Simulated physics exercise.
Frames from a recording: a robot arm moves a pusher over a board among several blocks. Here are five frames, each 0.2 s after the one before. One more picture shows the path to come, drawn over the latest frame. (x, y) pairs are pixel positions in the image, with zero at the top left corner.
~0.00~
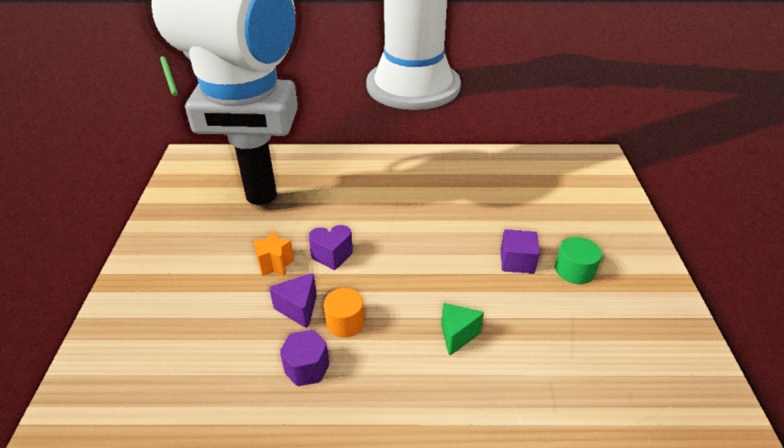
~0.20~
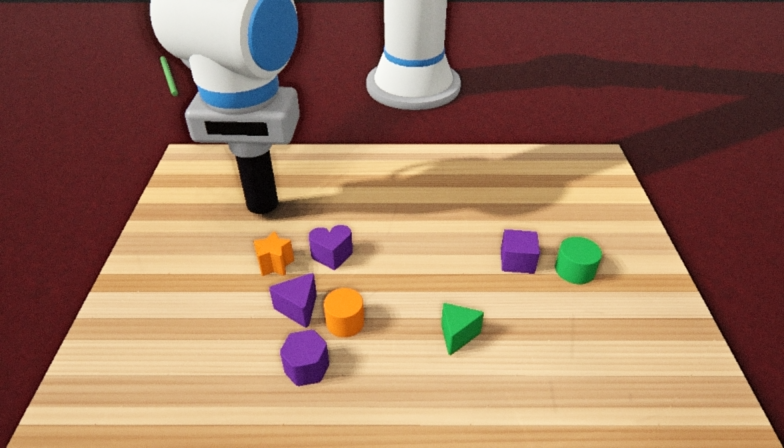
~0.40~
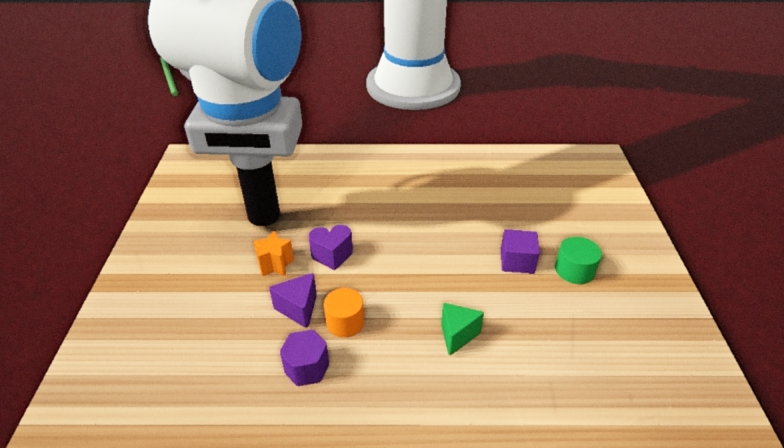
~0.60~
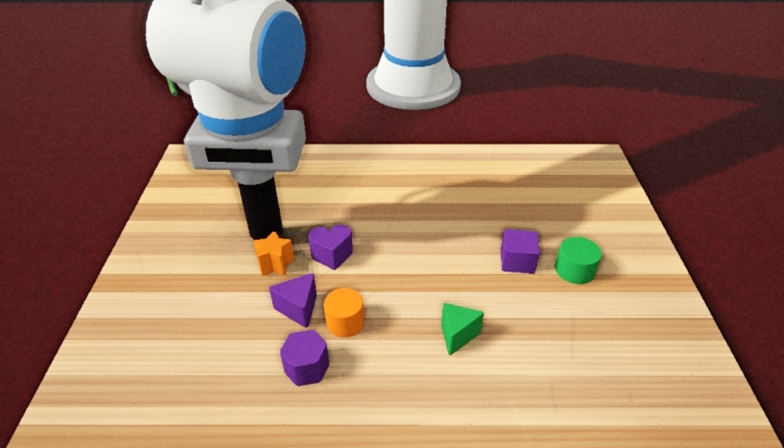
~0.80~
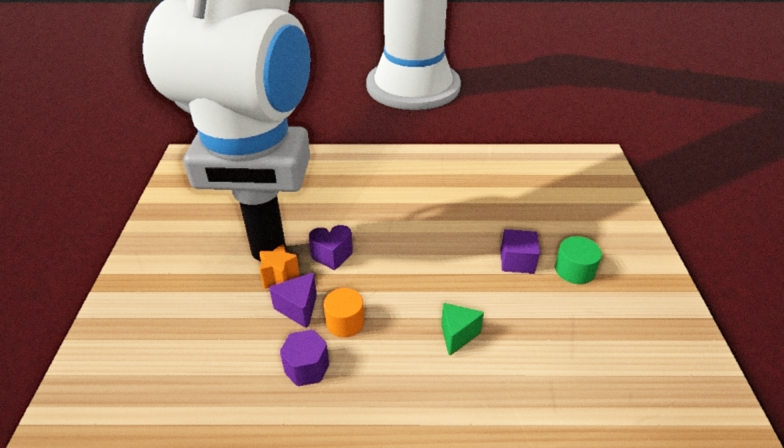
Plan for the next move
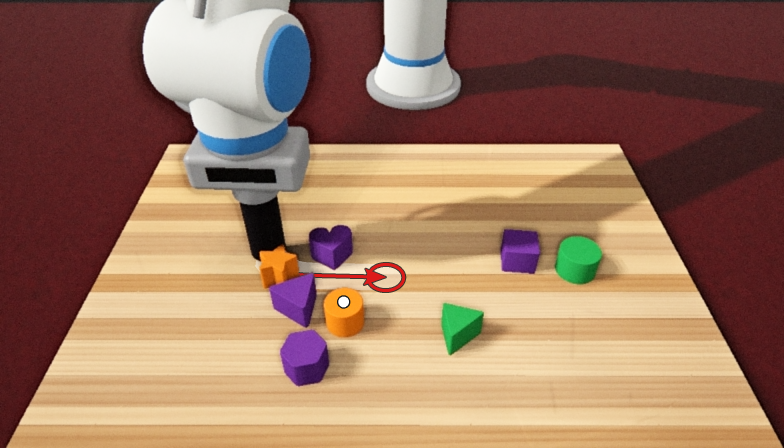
At first, a robot arm holds a black pusher near the upper left of a wooden board scattered with purple, orange and green blocks. The pusher moves down toward the orange star, then nudges it slightly downward and right, close to the purple three-sided block, while the other blocks stay still.
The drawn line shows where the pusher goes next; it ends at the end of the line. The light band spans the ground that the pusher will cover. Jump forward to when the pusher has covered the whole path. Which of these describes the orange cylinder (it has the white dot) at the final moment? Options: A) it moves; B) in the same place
B.
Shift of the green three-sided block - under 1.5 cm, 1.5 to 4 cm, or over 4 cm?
Travel: Within 1.5 cm.
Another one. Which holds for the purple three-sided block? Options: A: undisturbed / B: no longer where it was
My pick is B.
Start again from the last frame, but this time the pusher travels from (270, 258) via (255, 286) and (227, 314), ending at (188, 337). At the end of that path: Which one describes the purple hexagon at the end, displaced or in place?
The block in question stays where it was by the end.
The line goes from (270, 258) by way of (301, 275) and (343, 276) to (386, 277); the dot is on the orange cylinder.
The first path, step by step. One third of the way, pusher at (300, 267); orange star block at (291, 278), turned 30° clockwise; purple three-sided block at (300, 301).
Two thirds of the way, pusher at (344, 268); orange star block at (293, 278), turned 45° clockwise; purple three-sided block at (301, 302); purple heart-shaped block at (339, 231), turned 25° anticlockwise.
At the end, pusher at (386, 269); orange star block at (293, 278), turned 45° clockwise; purple three-sided block at (301, 302); purple heart-shaped block at (339, 231), turned 25° anticlockwise; orange cylinder unmoved; green three-sided block unmoved.
